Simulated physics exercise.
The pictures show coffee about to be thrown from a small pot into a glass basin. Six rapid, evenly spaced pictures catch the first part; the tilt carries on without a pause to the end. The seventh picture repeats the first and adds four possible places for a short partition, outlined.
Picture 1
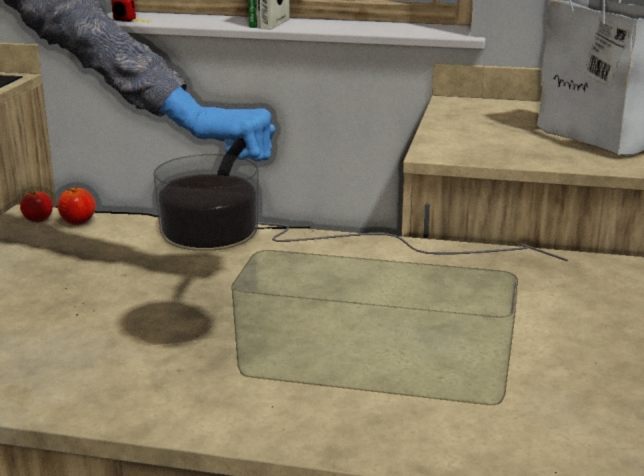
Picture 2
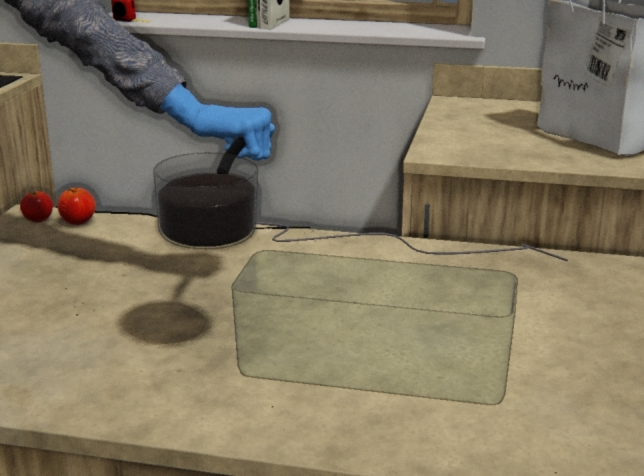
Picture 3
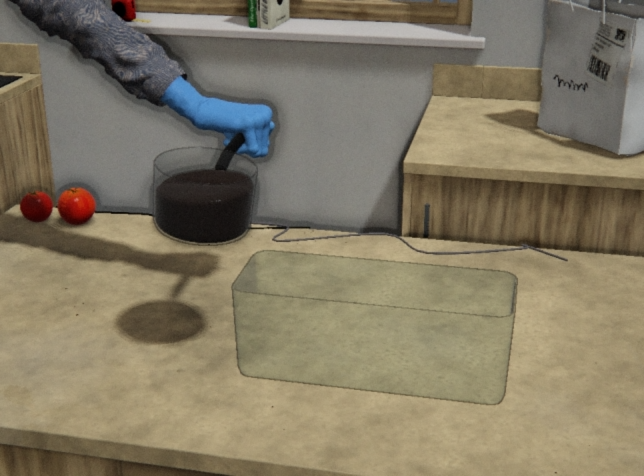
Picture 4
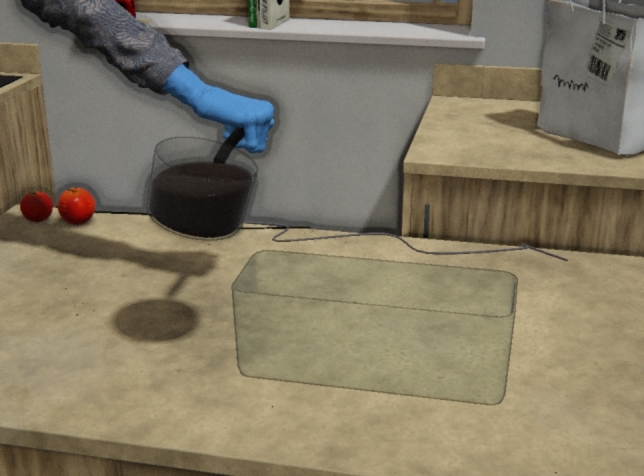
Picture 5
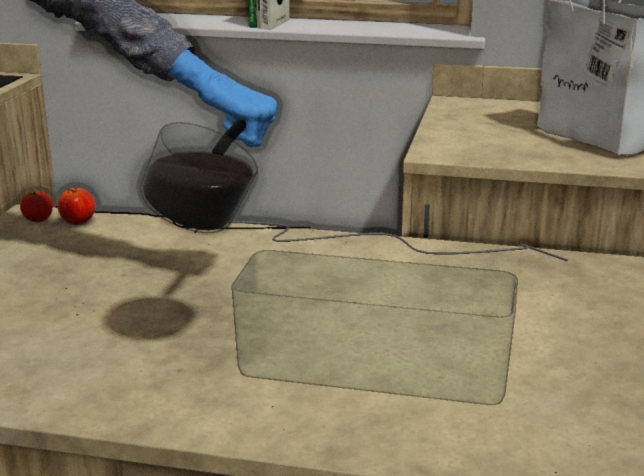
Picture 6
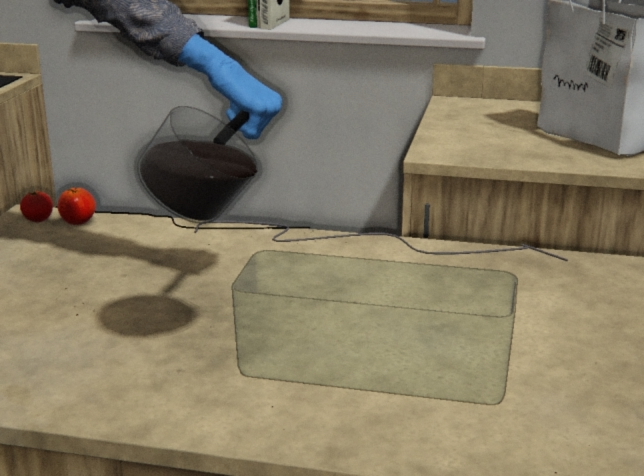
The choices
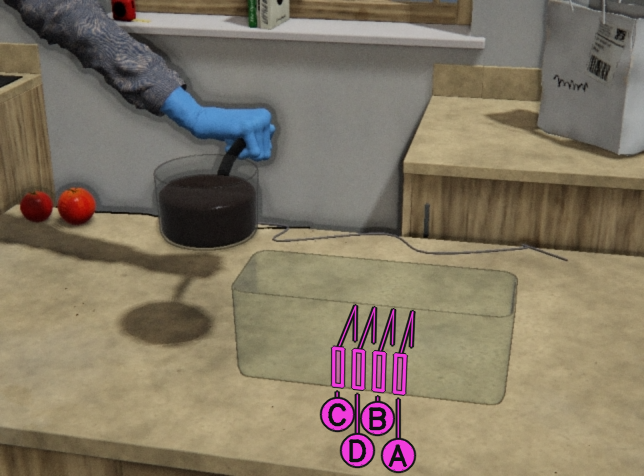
Blue-gloved hand gradually tilting a clear pot of dark coffee above a wooden-sided counter, behind an empty rectangular glass basin.
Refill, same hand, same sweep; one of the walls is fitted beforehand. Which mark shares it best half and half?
Choose C.
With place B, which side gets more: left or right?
More ends on the left.
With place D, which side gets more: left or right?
More ends on the left.
On the marked copy, A at (398, 399); B at (377, 397); C at (337, 392); D at (357, 394).
With A, about 91 % ends left of the wall and 8 % right of it.
With B, about 94 % ends left of the wall and 5 % right of it.
With C, about 51 % ends left of the wall and 47 % right of it.
With D, about 90 % ends left of the wall and 8 % right of it.
